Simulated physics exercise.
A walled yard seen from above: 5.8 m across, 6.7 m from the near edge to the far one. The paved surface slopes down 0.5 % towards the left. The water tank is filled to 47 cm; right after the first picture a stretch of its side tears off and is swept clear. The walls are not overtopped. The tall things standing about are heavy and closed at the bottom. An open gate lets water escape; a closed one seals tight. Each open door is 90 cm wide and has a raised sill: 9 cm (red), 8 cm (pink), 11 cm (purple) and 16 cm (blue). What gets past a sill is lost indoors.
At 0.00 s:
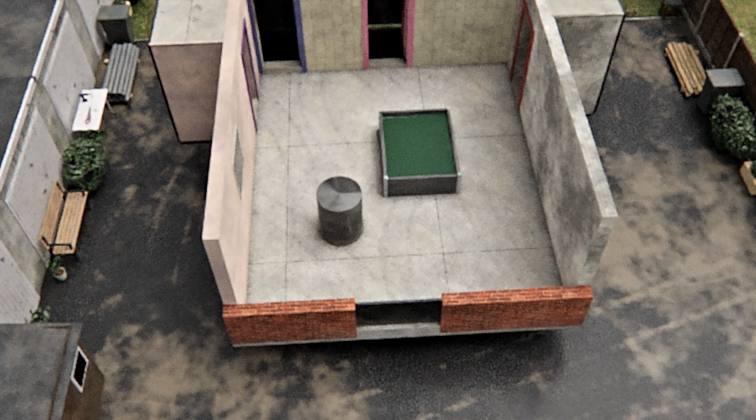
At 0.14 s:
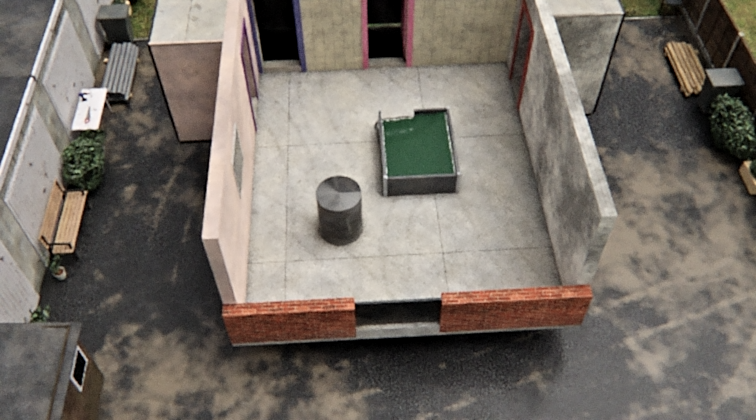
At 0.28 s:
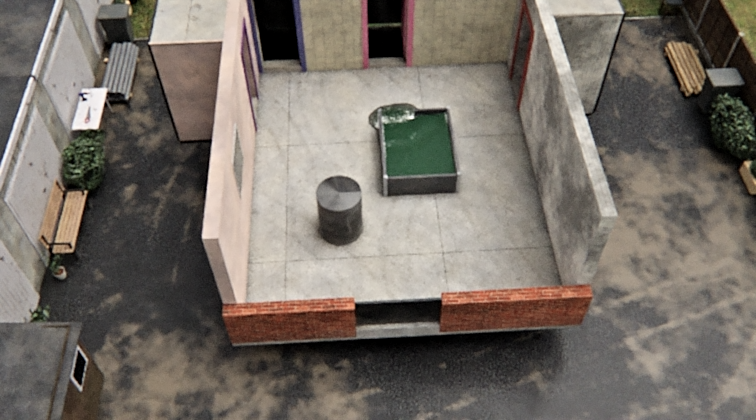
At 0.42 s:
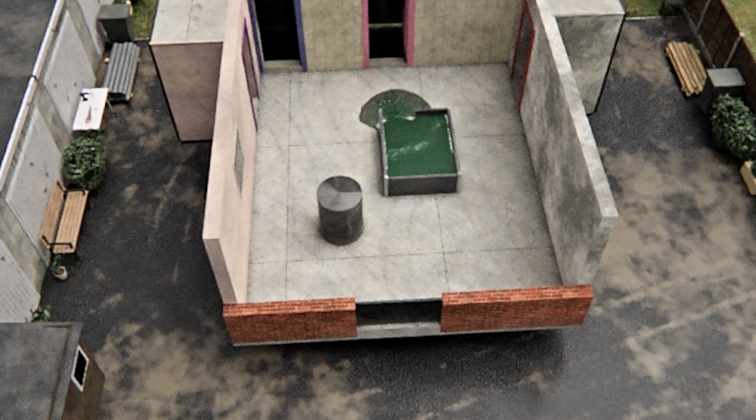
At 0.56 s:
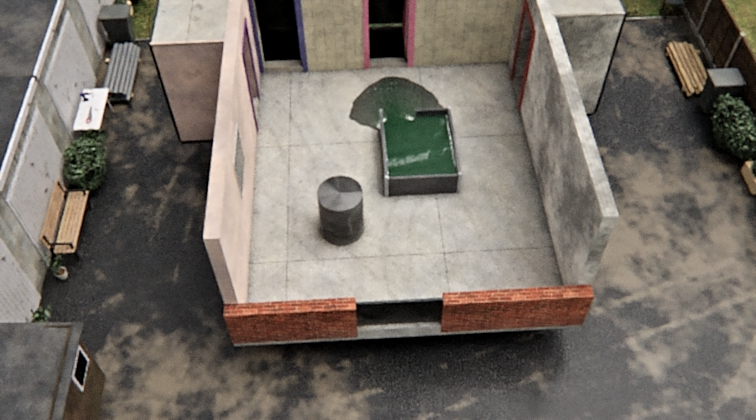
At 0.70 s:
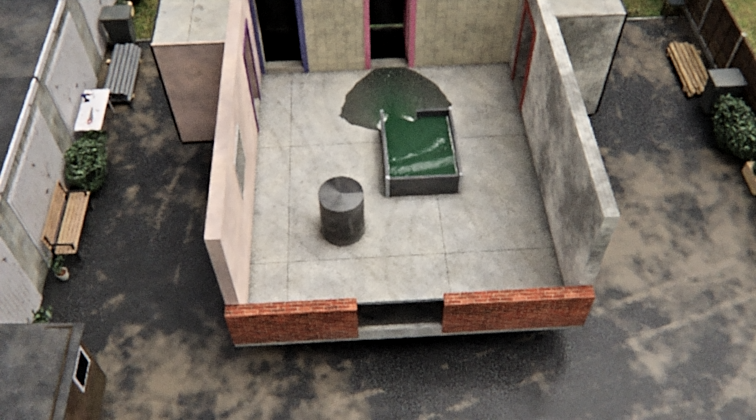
In a walled yard, water pours from the green tank's far side and spreads across the paving.
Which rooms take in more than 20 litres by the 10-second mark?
The water let in: At the red door it keeps below the limit; at the pink door it passes the limit; at the purple door it does not reach the limit; at the blue door it keeps below the limit.
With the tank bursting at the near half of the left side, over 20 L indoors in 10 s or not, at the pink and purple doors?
Against that limit: Pink not over, purple not over.
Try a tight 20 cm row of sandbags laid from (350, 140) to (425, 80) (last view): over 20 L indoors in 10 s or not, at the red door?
Against that limit: Red past it.
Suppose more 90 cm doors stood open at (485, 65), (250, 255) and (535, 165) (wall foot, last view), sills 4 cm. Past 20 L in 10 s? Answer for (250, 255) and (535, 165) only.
In turn: Under, under.
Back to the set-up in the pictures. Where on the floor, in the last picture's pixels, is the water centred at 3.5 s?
Around (391, 120).
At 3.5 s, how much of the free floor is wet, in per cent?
Some 25 per cent of it.
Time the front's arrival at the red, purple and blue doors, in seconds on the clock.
Red 2.8 s, purple 2.6 s, blue 1.6 s.
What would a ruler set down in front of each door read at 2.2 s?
In cm: Red 0, pink 18, purple 0, blue 8.
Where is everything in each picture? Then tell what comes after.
The first picture shows the water tank at (418, 145) is whole and still, 47 cm deep.
In the second picture, the front is at a hidden place, 0.5 m from the gap on the water tank's far side; 0.2 m2 of floor is under water; 47 cm left at the back of the water tank.
In the third picture, water pours out on the water tank's far side and has run 0.8 m, to (407, 106); typically 8 cm deep outside, 47 cm at the water tank's back.
In the fourth picture, water pours out on the water tank's far side and has run 1.2 m, to (401, 92); typically 5 cm deep outside, 47 cm at the water tank's back.
In the fifth picture, water pours out on the water tank's far side and has run 1.6 m, to (385, 80); typically 4 cm deep outside, 47 cm at the water tank's back.
In the sixth picture, water pours out on the water tank's far side and has run 2.0 m, to (382, 69); typically 3 cm deep outside, 43 cm at the water tank's back.
After 1.4 s water covers 15 % of the floor and is deepest (22 cm) near (398, 123); red door not reached, pink door 14 cm at the sill, 26 L in, purple door not reached, blue door not reached.
After 2.2 s water covers 20 % of the floor and is deepest (22 cm) near (262, 75); red door not reached, pink door 18 cm at the sill, 83 L in, purple door not reached, blue door 8 cm at the sill, 0 L in.
After 3.5 s water covers 25 % of the floor and is deepest (16 cm) near (262, 75); red door 6 cm at the sill, 0 L in, pink door 14 cm at the sill, 133 L in, purple door 8 cm at the sill, 0 L in, blue door 9 cm at the sill, 0 L in.
After 6.0 s water covers 50 % of the floor and is deepest (12 cm) near (262, 75); red door 6 cm at the sill, 0 L in, pink door 9 cm at the sill, 155 L in, purple door 8 cm at the sill, 0 L in, blue door 9 cm at the sill, 0 L in.
After 10.0 s water covers 75 % of the floor and is deepest (8 cm) near (262, 75); red door 3 cm at the sill, 0 L in, pink door 5 cm at the sill, 157 L in, purple door 5 cm at the sill, 0 L in, blue door 6 cm at the sill, 0 L in.
